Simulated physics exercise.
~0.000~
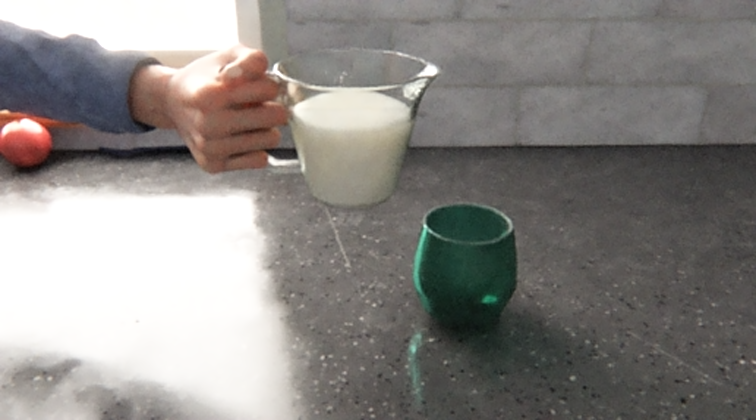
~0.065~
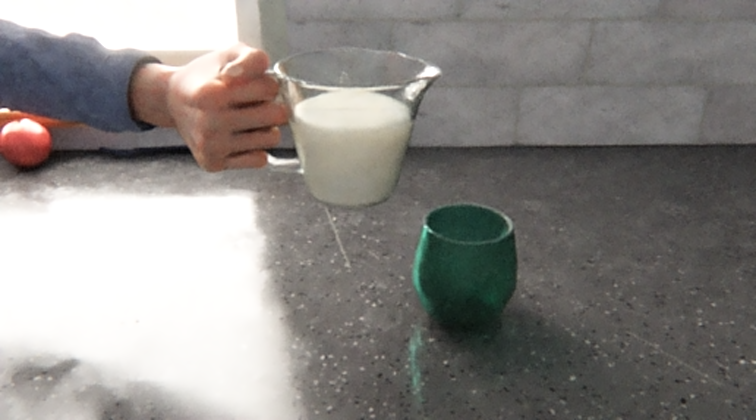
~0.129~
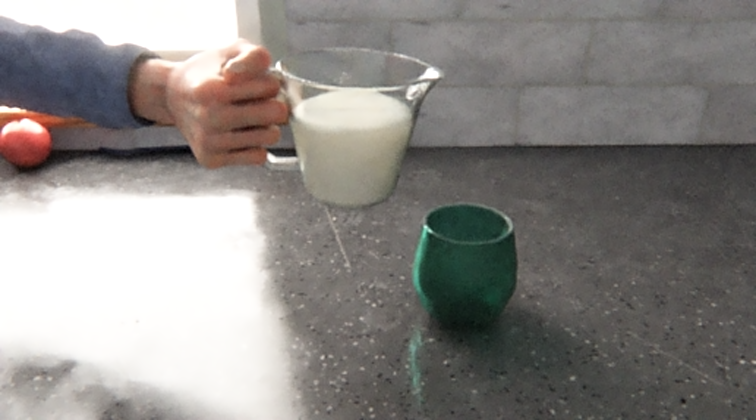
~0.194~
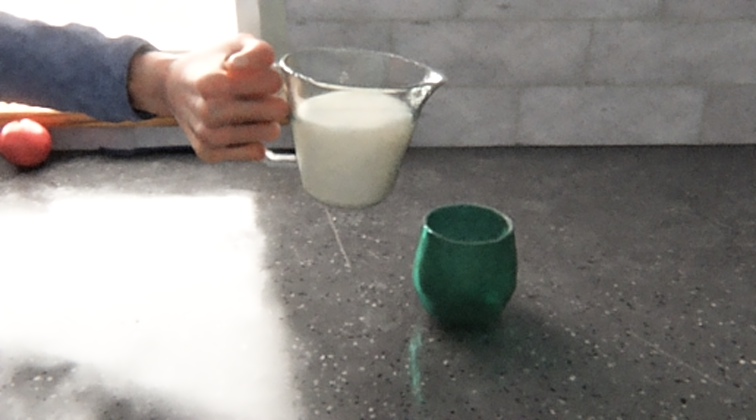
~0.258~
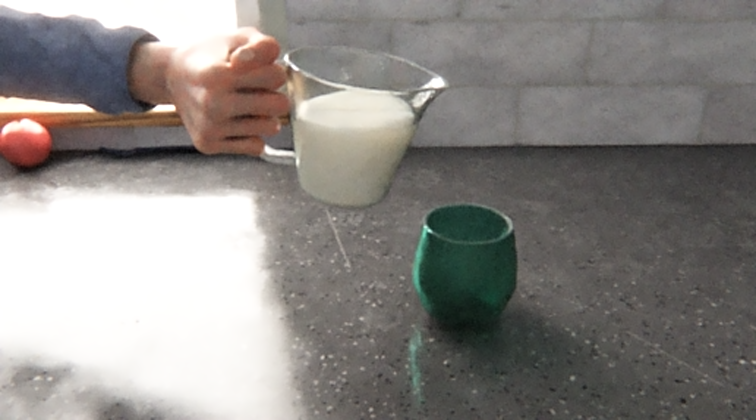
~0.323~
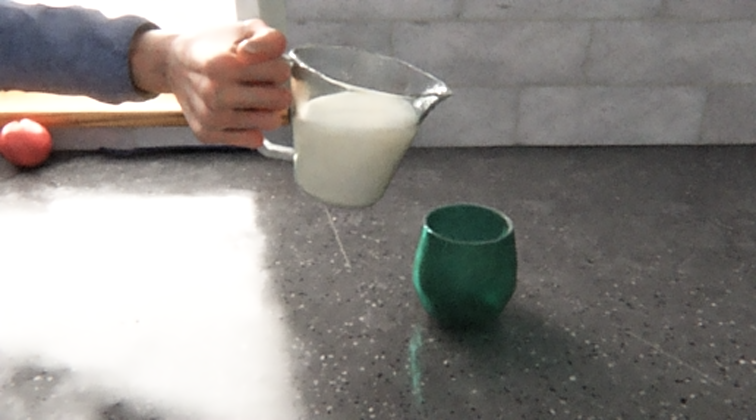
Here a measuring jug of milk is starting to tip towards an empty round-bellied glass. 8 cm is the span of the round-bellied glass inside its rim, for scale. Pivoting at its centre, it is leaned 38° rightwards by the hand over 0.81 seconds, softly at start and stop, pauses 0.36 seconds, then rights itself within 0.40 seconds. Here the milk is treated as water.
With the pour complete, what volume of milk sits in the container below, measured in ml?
I would say close to 60 ml sits there.
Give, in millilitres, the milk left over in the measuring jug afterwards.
Some 420 ml.
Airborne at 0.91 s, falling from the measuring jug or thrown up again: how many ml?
I'd put it near 15 ml of liquid.
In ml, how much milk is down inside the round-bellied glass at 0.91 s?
Estimate: Close to 15 ml.
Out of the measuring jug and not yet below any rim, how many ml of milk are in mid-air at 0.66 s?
I'd put it near 5 ml.
Then, 0.66 s in, the tilt is 35° and the round-bellied glass has 0 ml, the measuring jug 480 ml, and 0 ml is on the counter.
Then, 0.91 s in, the tilt is 38° and the round-bellied glass has 15 ml, the measuring jug 455 ml, and 0 ml is on the counter.
Then, 1.17 s in, the tilt is 38° and the round-bellied glass has 40 ml, the measuring jug 430 ml, and 0 ml is on the counter.
Then, 1.45 s in, the tilt is 8° and the round-bellied glass has 55 ml, the measuring jug 425 ml, and 0 ml is on the counter.
Finally, the round-bellied glass has 60 ml, the measuring jug 425 ml, and 0 ml is on the counter.
